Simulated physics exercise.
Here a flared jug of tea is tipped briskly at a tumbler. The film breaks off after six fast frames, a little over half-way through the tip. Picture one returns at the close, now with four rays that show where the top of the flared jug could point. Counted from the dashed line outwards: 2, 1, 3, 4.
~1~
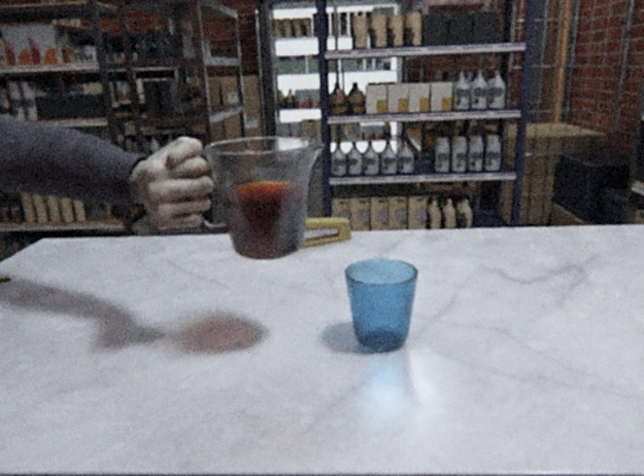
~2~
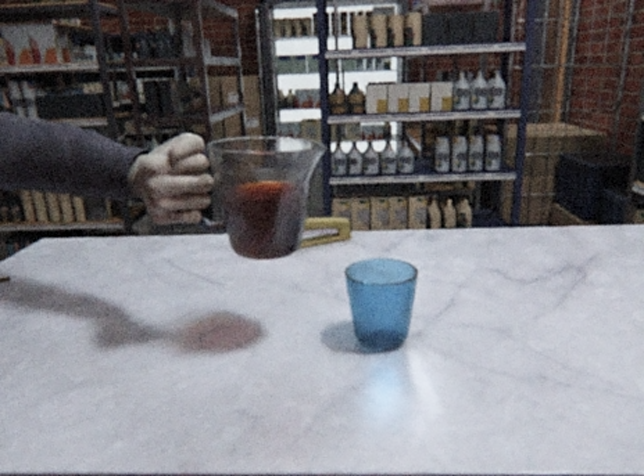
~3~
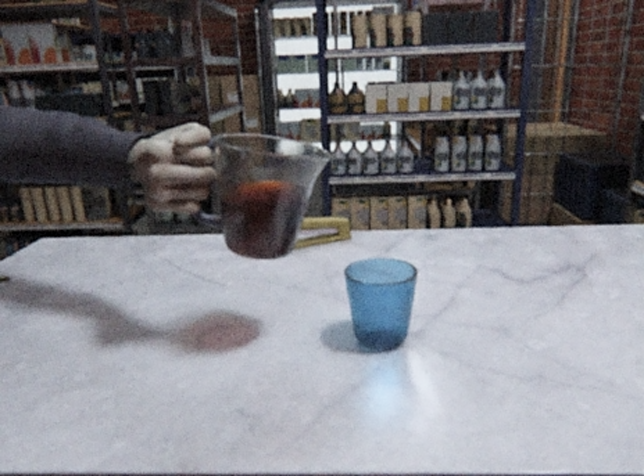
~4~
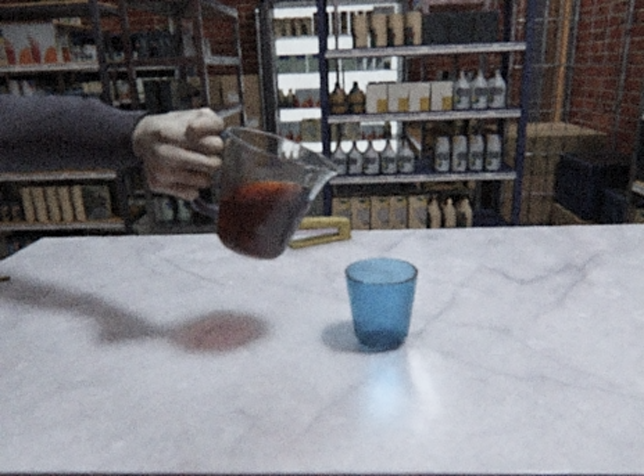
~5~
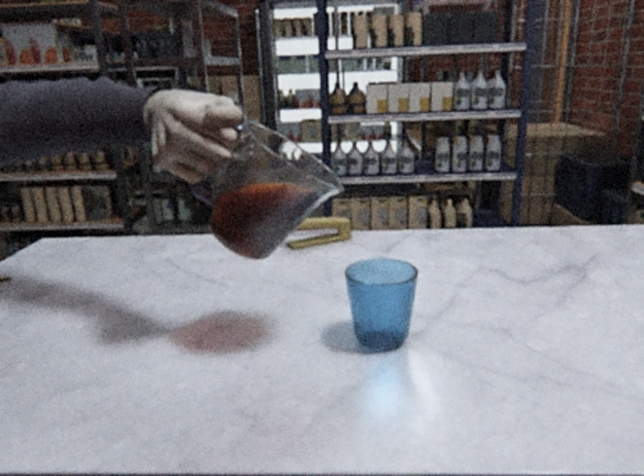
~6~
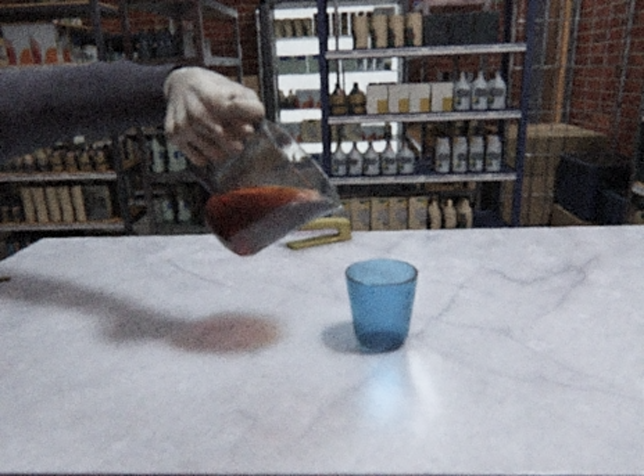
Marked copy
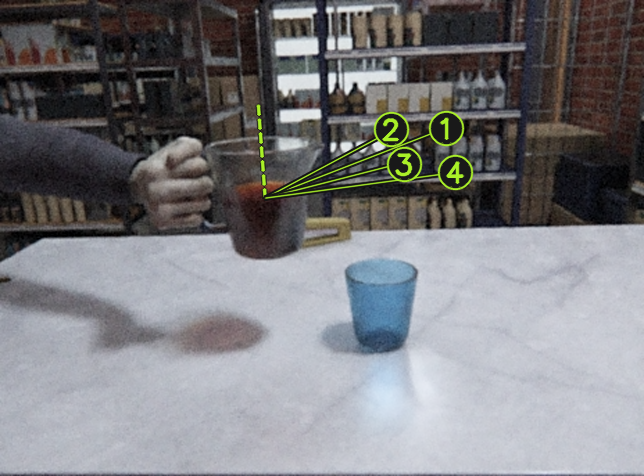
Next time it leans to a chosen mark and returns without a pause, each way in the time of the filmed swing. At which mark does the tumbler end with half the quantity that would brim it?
Tilt 2.
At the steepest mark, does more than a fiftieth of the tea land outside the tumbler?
Yes.
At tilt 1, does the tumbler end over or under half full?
Over.
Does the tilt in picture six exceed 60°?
No.
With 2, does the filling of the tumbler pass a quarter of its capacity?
Yes.
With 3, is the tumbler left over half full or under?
Over.
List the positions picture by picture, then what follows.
Upright, lip at (323, 145); rim of the tumbler round (381, 270); nothing has left yet.
Tipped about 3°, lip at (325, 148); nothing has left yet.
Tipped about 10°, lip at (331, 156); nothing has left yet.
Tipped about 21°, lip at (338, 170); nothing has left yet.
Tipped about 35°, lip at (343, 189); nothing has left yet.
Tipped about 50°, lip at (342, 209); nothing has left yet.
On the marked copy, 1 at (430, 134); 2 at (377, 138); 3 at (387, 166); 4 at (438, 174).
For tilt 1, the tumbler ends with about 69 % of what it can hold.
For tilt 2, the tumbler ends with about 48 % of what it can hold.
For tilt 3, the tumbler ends with about 82 % of what it can hold; 6 % of the tea is spilt.
For tilt 4, the tumbler ends with about 93 % of what it can hold; 10 % of the tea is spilt.
